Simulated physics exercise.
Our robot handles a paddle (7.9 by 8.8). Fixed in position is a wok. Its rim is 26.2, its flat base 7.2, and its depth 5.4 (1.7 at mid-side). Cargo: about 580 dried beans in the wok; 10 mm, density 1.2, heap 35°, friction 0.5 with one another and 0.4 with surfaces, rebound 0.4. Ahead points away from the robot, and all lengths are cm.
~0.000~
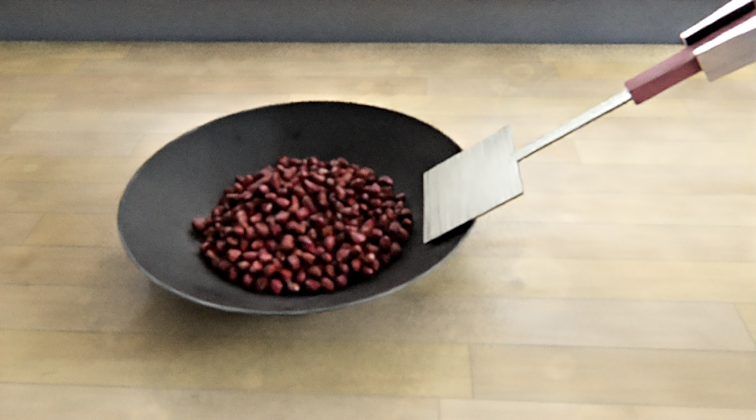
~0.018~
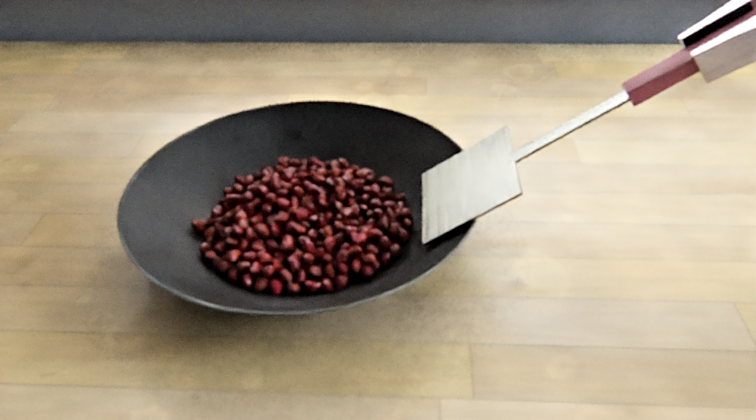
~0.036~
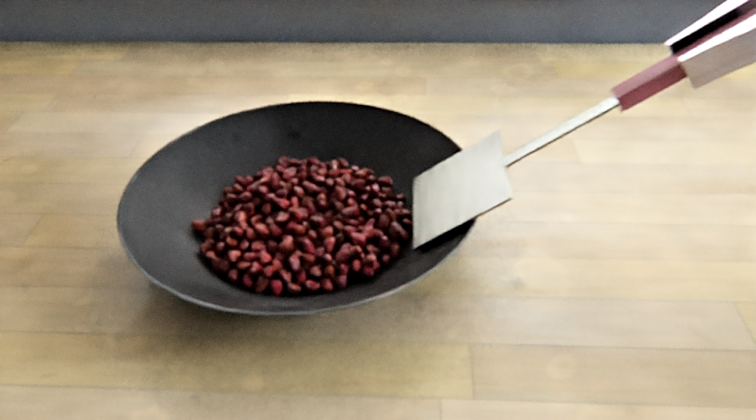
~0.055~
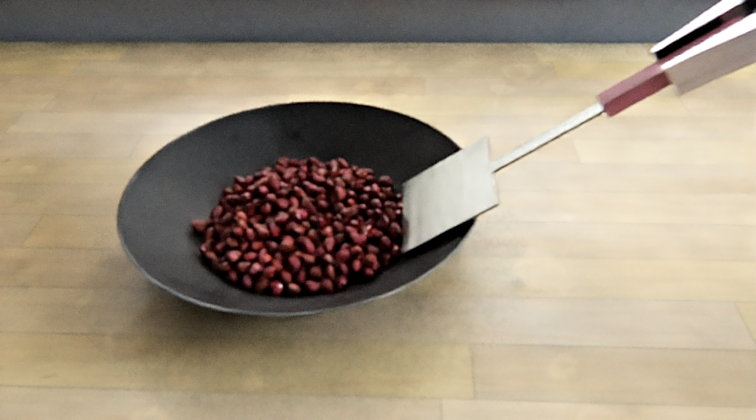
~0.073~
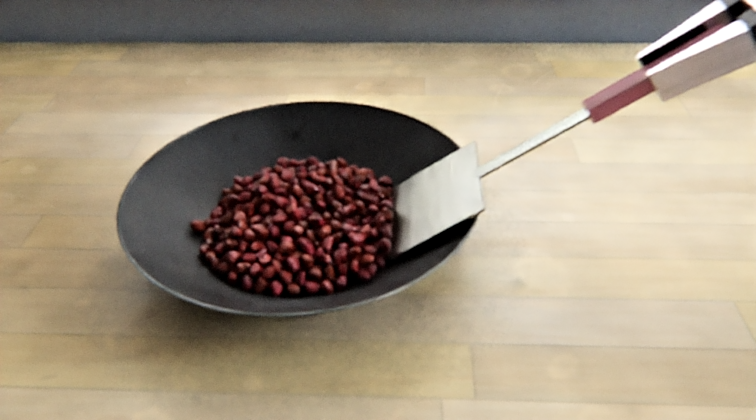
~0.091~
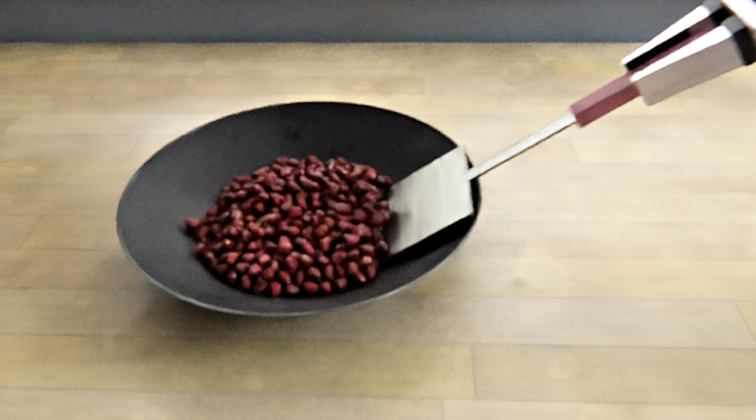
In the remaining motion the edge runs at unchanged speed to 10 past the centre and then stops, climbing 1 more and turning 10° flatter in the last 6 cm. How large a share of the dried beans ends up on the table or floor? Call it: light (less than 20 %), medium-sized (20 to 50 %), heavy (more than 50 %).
It comes out medium-sized.
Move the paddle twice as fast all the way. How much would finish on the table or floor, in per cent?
Approx. 55 per cent.
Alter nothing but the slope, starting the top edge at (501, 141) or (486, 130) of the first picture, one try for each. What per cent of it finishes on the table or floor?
First try around 40 percent, second around 45 percent.
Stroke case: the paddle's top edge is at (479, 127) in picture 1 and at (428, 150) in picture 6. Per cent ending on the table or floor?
Roughly 45 percent ends up there.
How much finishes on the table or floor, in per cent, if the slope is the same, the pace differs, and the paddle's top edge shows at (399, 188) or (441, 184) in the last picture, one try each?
Respectively, around 60 and 50 per cent.
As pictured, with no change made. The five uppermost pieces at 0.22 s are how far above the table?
Roughly 6 cm above the table.
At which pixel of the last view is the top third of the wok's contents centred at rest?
You'll find it at about (173, 188).
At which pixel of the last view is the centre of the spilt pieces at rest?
The centre sits at roughly (94, 227).
After 0.22 s, sloping 36°, highest piece 6 above the table; 578 in the wok.
After 0.35 s, sloping 33°, highest piece 8 above the table; 564 in the wok, 14 on the blade or in flight.
After 0.61 s, sloping 26°, highest piece 8 above the table; 382 in the wok, 189 on the table or floor, 7 on the blade or in flight.
After 1.66 s, sloping 26°, highest piece 8 above the table; 376 in the wok, 202 on the table or floor.
In the end, 376 in the wok, 202 on the table or floor. That is 35 % on the table or floor.
